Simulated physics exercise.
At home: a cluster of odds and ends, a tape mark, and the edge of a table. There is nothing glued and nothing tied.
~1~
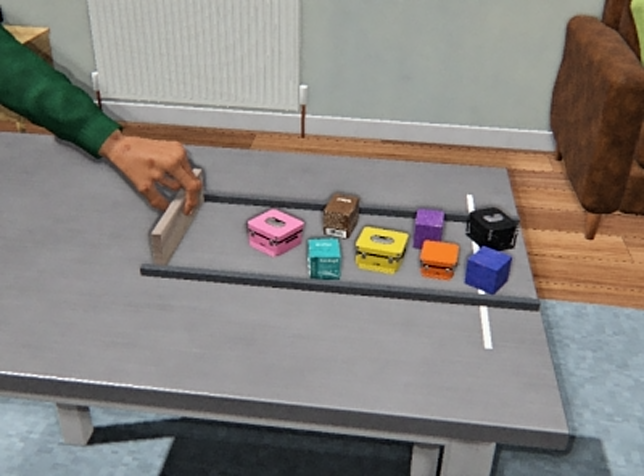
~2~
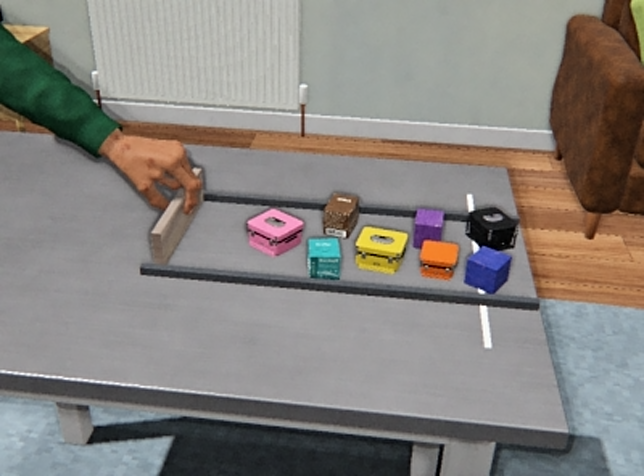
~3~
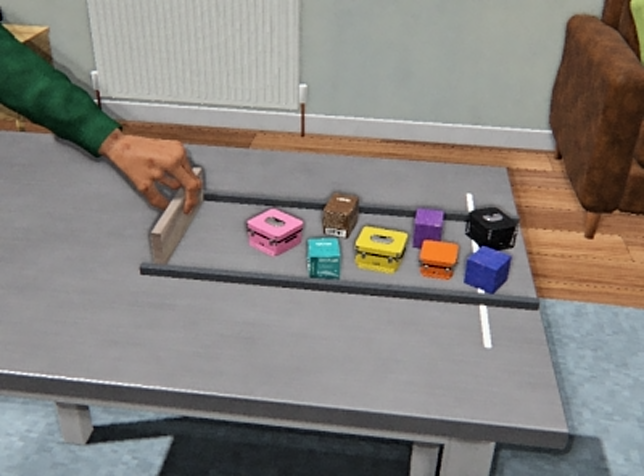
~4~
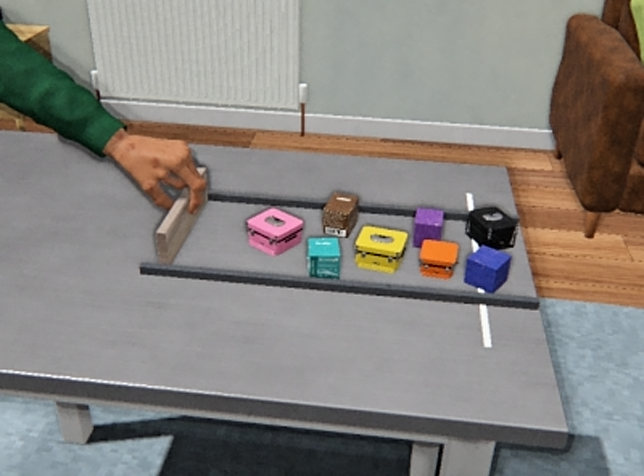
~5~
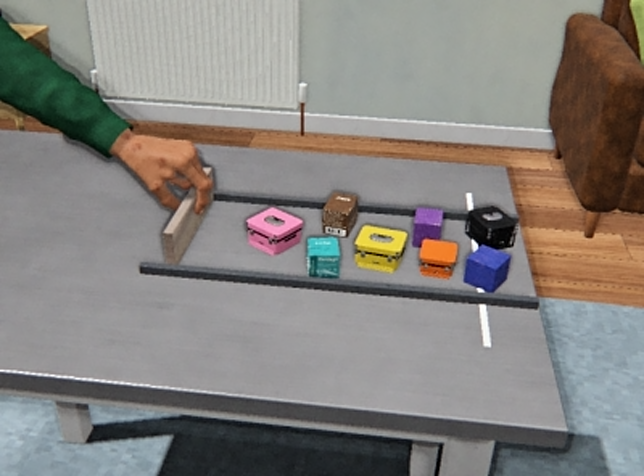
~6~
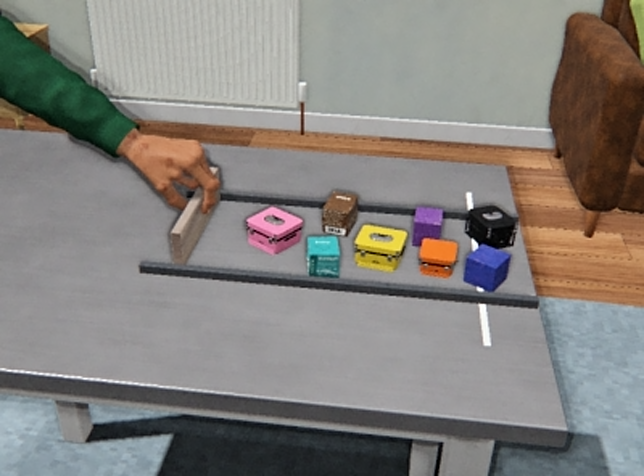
A hand in a green sleeve slides a board slightly right along a railed grey table, toward small colourful cases and blocks sitting still.
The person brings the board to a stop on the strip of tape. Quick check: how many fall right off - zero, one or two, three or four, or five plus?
So the count of drops is three to four.
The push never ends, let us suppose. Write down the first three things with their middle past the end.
Earliest first: The blue block, then the orange case, and then the black case.
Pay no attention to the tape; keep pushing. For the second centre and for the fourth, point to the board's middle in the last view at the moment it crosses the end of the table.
At (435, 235) for the second, at (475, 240) for the fourth.
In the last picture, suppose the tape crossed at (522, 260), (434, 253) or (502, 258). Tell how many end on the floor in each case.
Tallies in the order asked: 8, 1, 5.
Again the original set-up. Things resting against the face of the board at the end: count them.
It ends up touching 3.
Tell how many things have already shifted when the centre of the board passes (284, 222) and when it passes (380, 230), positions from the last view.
By then 1, and later 7.
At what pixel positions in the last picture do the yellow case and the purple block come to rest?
In the last view, the middles sit near (532, 269) and near (524, 229).
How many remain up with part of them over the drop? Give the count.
The count is 2.
A little later, none off yet; black case at rest near (490, 227); blue block at rest near (487, 268); orange case at rest near (438, 259).
Next, none off yet; black case at rest near (490, 227); blue block shifted about its own width near (525, 277); orange case shifted about its own width near (490, 272).
When it is over, the number that fall off is three or four; down, orange case, blue block and black case.
